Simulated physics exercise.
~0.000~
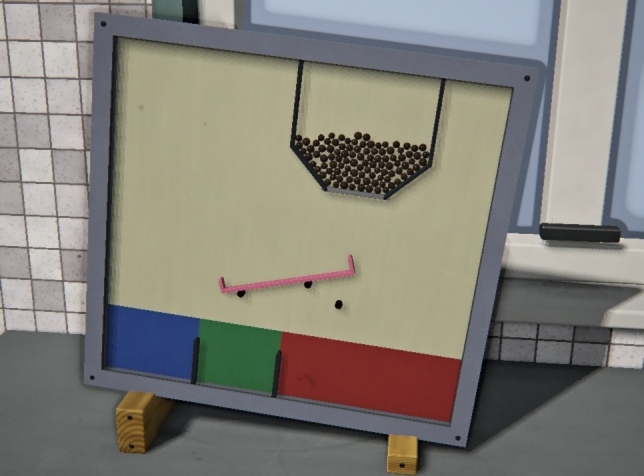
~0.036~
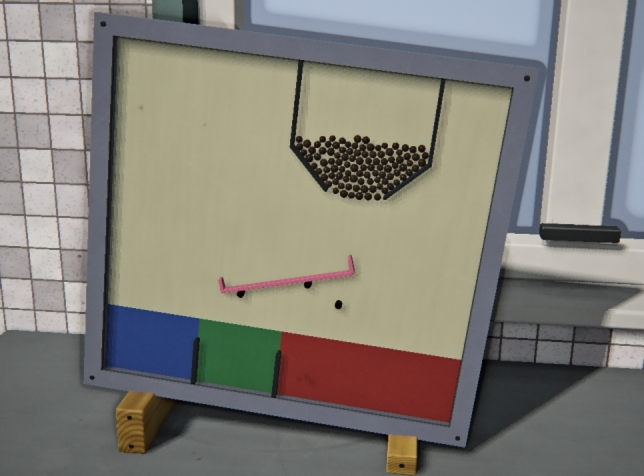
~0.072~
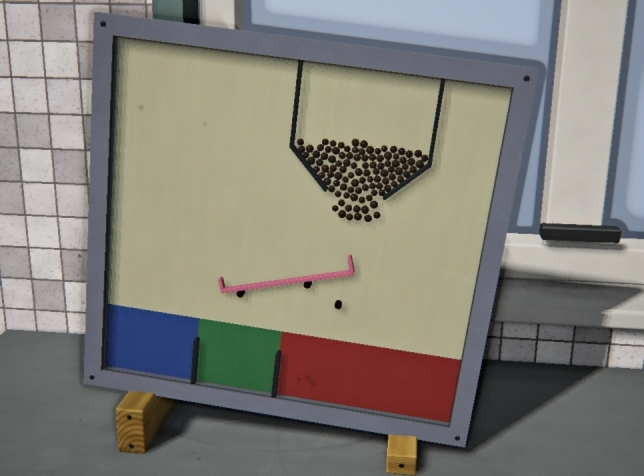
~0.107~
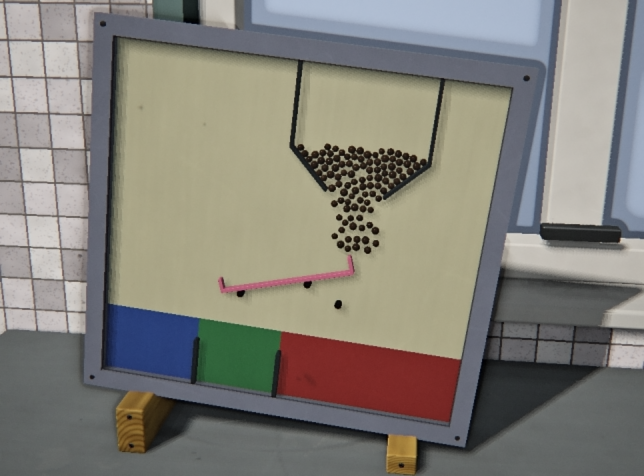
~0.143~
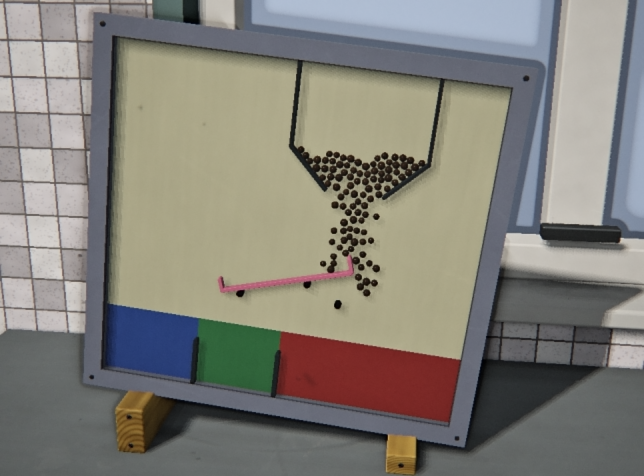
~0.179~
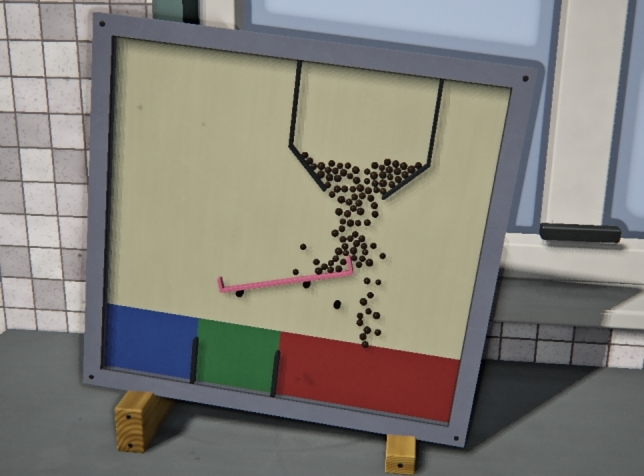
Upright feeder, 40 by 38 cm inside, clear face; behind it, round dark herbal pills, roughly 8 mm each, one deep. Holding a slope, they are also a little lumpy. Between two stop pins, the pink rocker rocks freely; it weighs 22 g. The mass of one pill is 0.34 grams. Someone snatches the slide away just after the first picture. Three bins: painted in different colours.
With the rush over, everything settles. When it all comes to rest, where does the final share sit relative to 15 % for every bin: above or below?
Red: Above it. Blue: Below it. Green: Below it.
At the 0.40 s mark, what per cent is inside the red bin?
It works out at roughly 45 %.
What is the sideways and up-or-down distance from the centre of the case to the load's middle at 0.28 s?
Roughly 7 centimetres to the right and 5 centimetres below.
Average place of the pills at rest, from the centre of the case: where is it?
It lies close to 7 centimetres right and 13 centimetres below.
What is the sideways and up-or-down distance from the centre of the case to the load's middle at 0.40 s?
About 7 cm right and 11 cm below.
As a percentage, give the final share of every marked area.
Red bin: 60; blue bin: 0; green bin: 0.
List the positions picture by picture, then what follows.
In the first picture, tilted 6° clockwise; about 100 pills; pills' middle (366, 163); pink rocker (308, 284) tilted 11°; red (366, 377), blue (152, 343), green (238, 356); slide (323, 188) to (388, 198).
In the second picture, pills' middle (364, 168); 6 out, lowest pill (378, 197).
In the third picture, pills' middle (359, 172); 16 out, lowest pill (368, 218).
In the fourth picture, pills' middle (363, 187); 31 out, lowest pill (368, 250); pink rocker (308, 284) tilted 11°.
In the fifth picture, pills' middle (358, 202); 44 out, lowest pill (367, 293).
In the sixth picture, pills' middle (358, 223); 58 out, lowest pill (365, 345); pink rocker (307, 284) tilted 11°; wall ends (196, 340), (278, 353), (300, 57) to (325, 189), (384, 197) to (443, 76).
After 0.28 s, the pills' middle is 7 cm right of and 5 cm below the centre; red 20 %; pink rocker left end down 11°.
After 0.40 s, the pills' middle is 7 cm right of and 11 cm below the centre; red 45 %; pink rocker left end down 11°.
After 0.63 s, the pills' middle is 7 cm right of and 13 cm below the centre; red 60 %; pink rocker left end down 11°.
Settled by 1.6 s, red 60 %, blue 0 %, green 0 %, elsewhere 40 %; pink rocker left end down 11°.
